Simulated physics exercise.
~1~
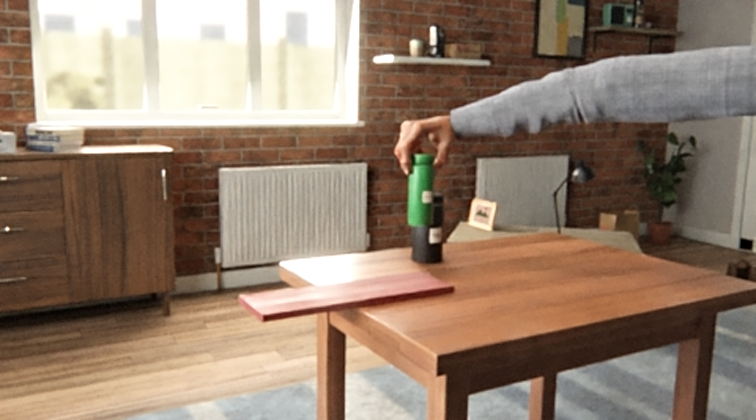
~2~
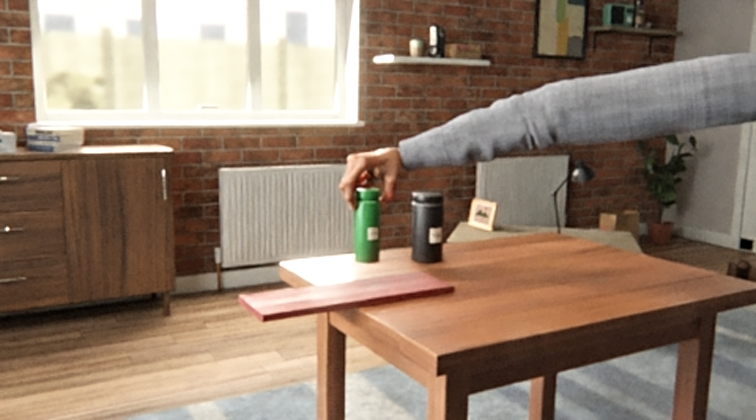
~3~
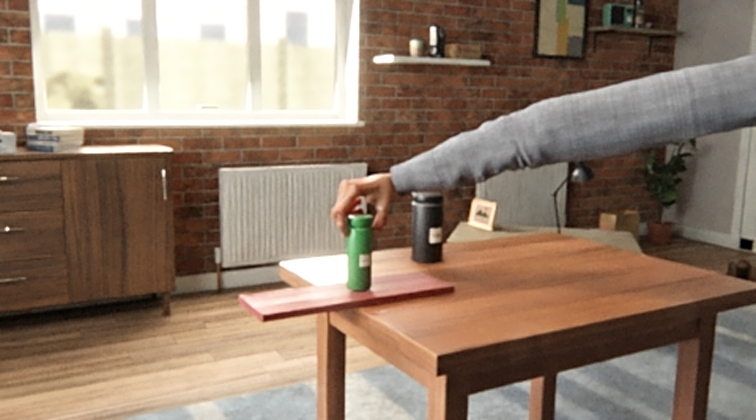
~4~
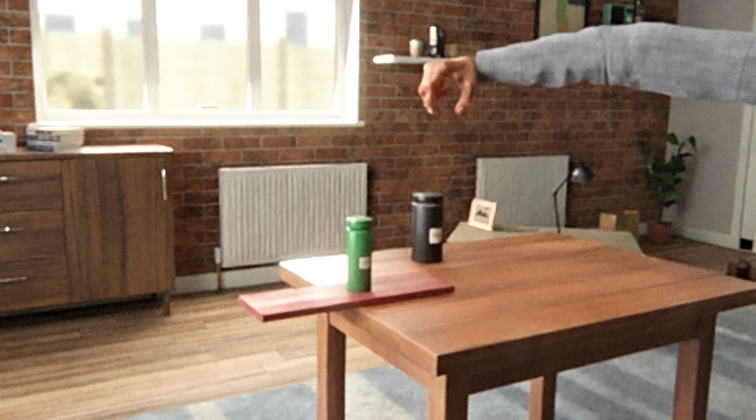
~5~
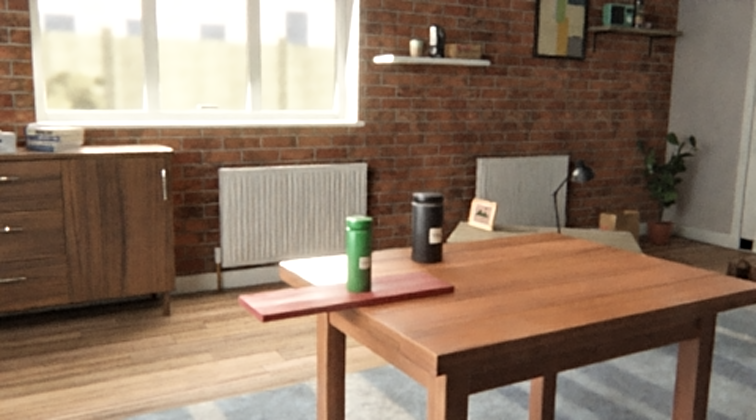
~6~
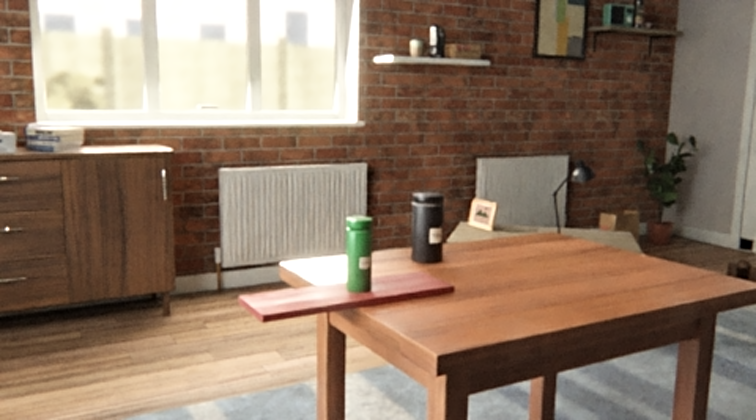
A hand in a gray sleeve carried a green shaker left past a black jar and set it upright on a red plank jutting over the table's edge. The hand let go and withdrew, and the plank stayed balanced with the shaker standing on it.
